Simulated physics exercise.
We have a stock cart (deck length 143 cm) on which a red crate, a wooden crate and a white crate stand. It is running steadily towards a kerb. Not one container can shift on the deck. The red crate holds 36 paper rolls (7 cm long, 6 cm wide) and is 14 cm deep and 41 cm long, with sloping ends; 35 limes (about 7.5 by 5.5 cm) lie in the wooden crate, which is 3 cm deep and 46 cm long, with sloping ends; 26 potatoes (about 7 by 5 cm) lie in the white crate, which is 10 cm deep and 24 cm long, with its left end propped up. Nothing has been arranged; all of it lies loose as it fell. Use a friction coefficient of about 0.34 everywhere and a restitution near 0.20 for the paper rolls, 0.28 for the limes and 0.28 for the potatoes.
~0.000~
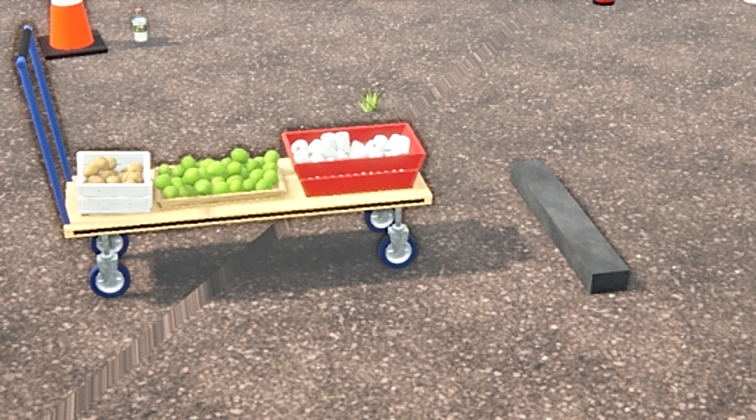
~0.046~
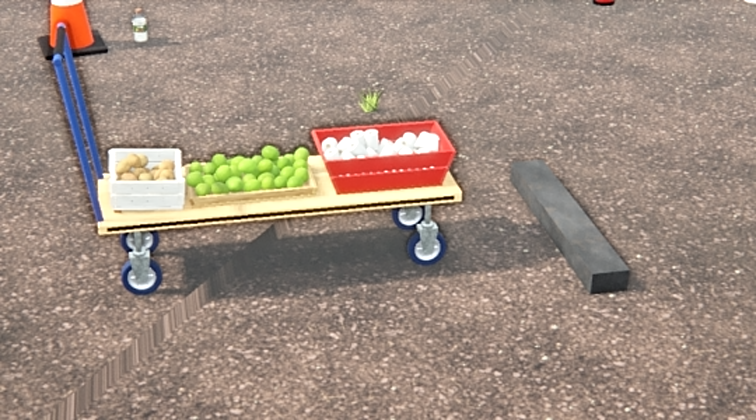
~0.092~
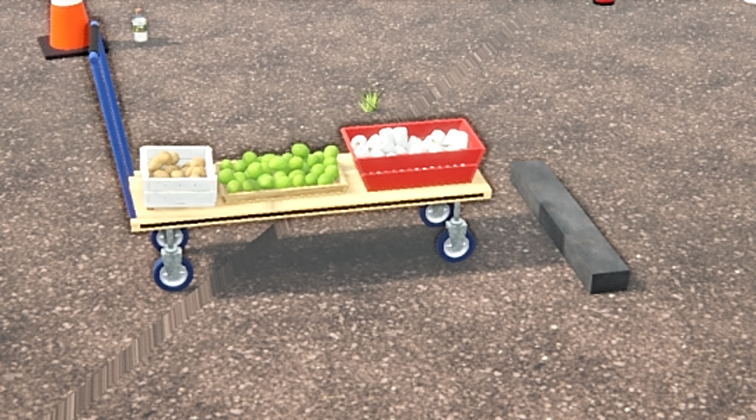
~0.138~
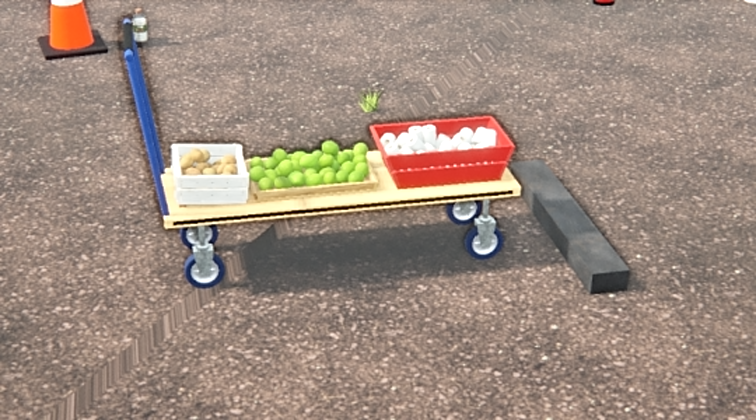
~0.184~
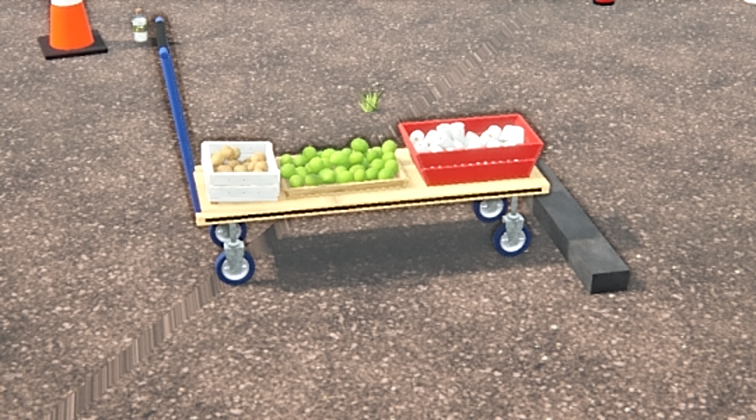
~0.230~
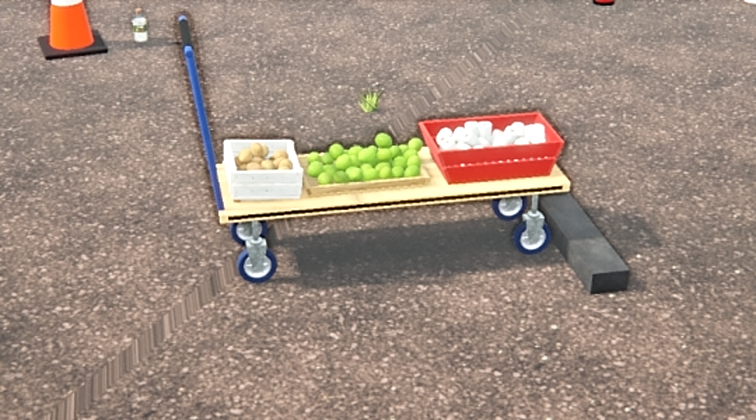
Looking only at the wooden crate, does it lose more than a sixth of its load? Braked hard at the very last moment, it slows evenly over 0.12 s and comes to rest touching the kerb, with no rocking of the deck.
Yes.
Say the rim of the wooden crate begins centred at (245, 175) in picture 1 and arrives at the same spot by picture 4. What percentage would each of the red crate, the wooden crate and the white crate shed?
That would give red crate 0 %, wooden crate 10 % and white crate 0 %.
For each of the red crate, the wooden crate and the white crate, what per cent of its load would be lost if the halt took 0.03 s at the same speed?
With that change, red crate 10 per cent, wooden crate 20 per cent, white crate 10 per cent.
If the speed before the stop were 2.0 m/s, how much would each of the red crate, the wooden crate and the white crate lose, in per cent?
In that case the red crate sheds 0 per cent of its load, the wooden crate 10 per cent, and the white crate 0 per cent.
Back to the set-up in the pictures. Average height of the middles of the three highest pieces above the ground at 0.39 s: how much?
I'd guess about 54 cm.
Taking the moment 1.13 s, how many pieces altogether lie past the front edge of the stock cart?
Count: Approx. 0.
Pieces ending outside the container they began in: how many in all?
About 12 in total.
After 0.27 s, 0 of 36 out of the red crate, 1 of 35 out of the wooden crate and 0 of 26 out of the white crate.
After 0.39 s, 0 of 36 out of the red crate, 7 of 35 out of the wooden crate and 1 of 26 out of the white crate.
After 0.62 s, 0 of 36 out of the red crate, 9 of 35 out of the wooden crate and 2 of 26 out of the white crate.
When it is over (at 1.13 s), 0 of 36 out of the red crate, 9 of 35 out of the wooden crate and 2 of 26 out of the white crate. Asked share, 9 of 35, 26 per cent.
